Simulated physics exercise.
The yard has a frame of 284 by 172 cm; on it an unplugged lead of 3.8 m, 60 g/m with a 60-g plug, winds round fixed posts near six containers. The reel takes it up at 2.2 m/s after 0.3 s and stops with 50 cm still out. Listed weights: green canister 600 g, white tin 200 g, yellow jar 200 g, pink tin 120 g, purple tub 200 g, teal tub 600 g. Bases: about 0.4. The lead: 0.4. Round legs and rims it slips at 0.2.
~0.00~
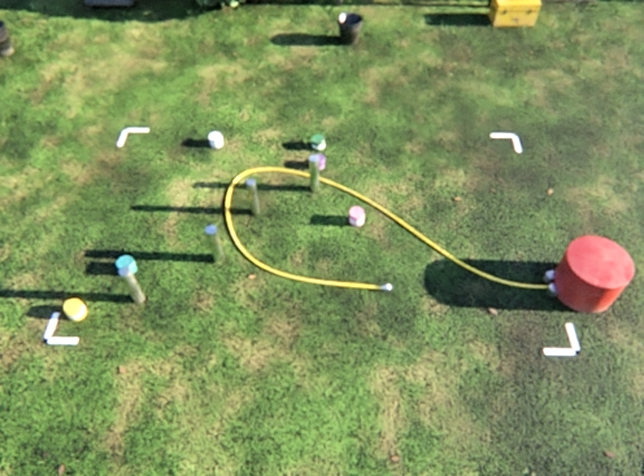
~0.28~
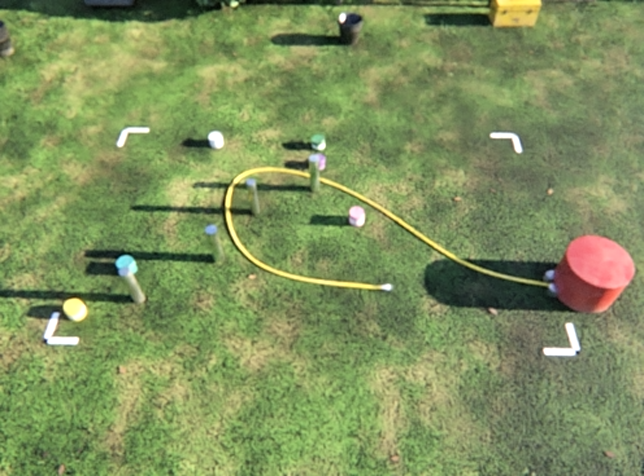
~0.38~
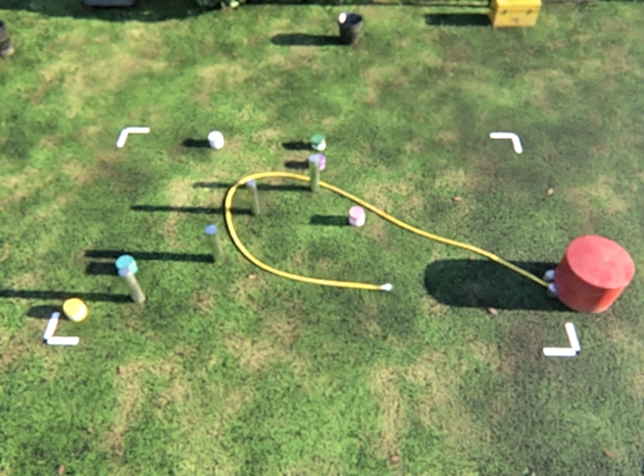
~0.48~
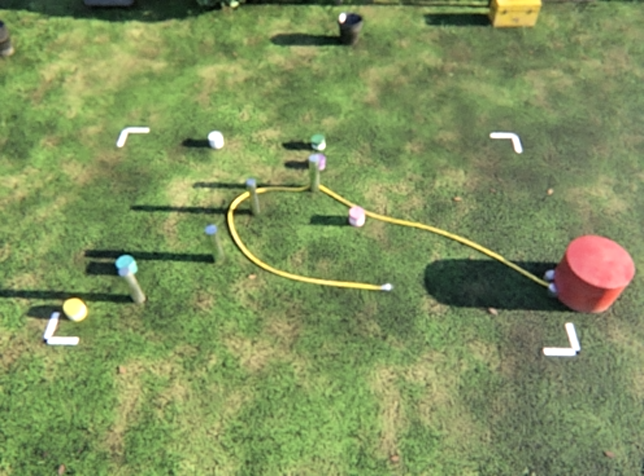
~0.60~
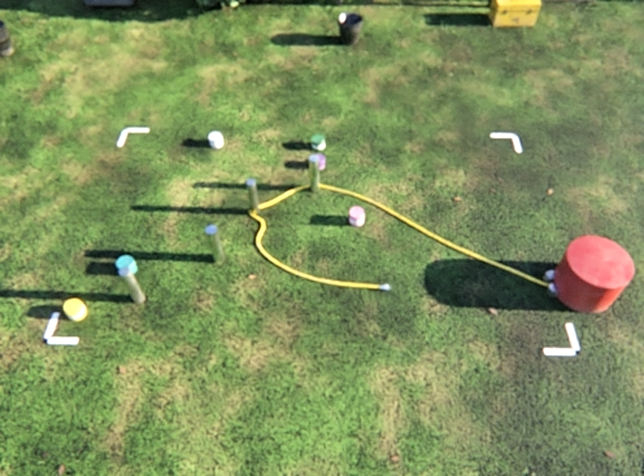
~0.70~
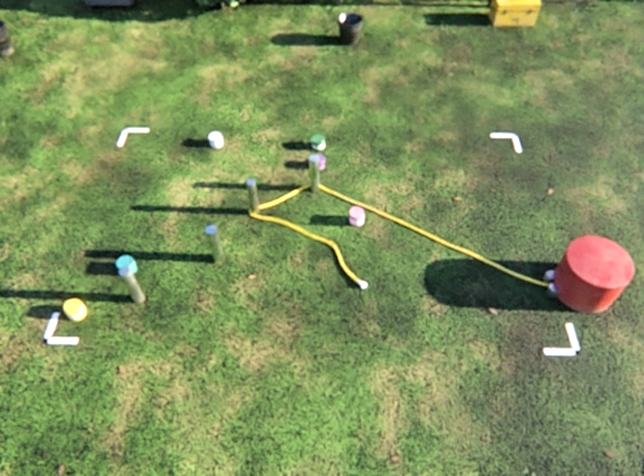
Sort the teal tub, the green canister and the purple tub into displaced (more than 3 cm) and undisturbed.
Sorted: Teal tub undisturbed; green canister displaced; purple tub displaced.
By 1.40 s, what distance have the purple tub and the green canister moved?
Purple tub 60 cm, green canister 10 cm.
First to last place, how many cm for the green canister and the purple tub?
About: Green canister 10 cm, purple tub 170 cm.
By 1.0 s, plug at (258, 206); nothing else has moved.
By 1.4 s, plug at (411, 202); purple tub 59 cm off its start, green canister 10 cm off its start.
By 1.7 s, plug at a place out of view; purple tub 136 cm off its start at (525, 203), green canister 10 cm off its start at (326, 131).
By 2.1 s, plug at (548, 296); purple tub 170 cm off its start, green canister 10 cm off its start.
By 2.9 s, plug at (549, 297); purple tub 171 cm off its start at (584, 216), green canister 10 cm off its start at (326, 131), teal tub 0 cm off its start at (125, 262).
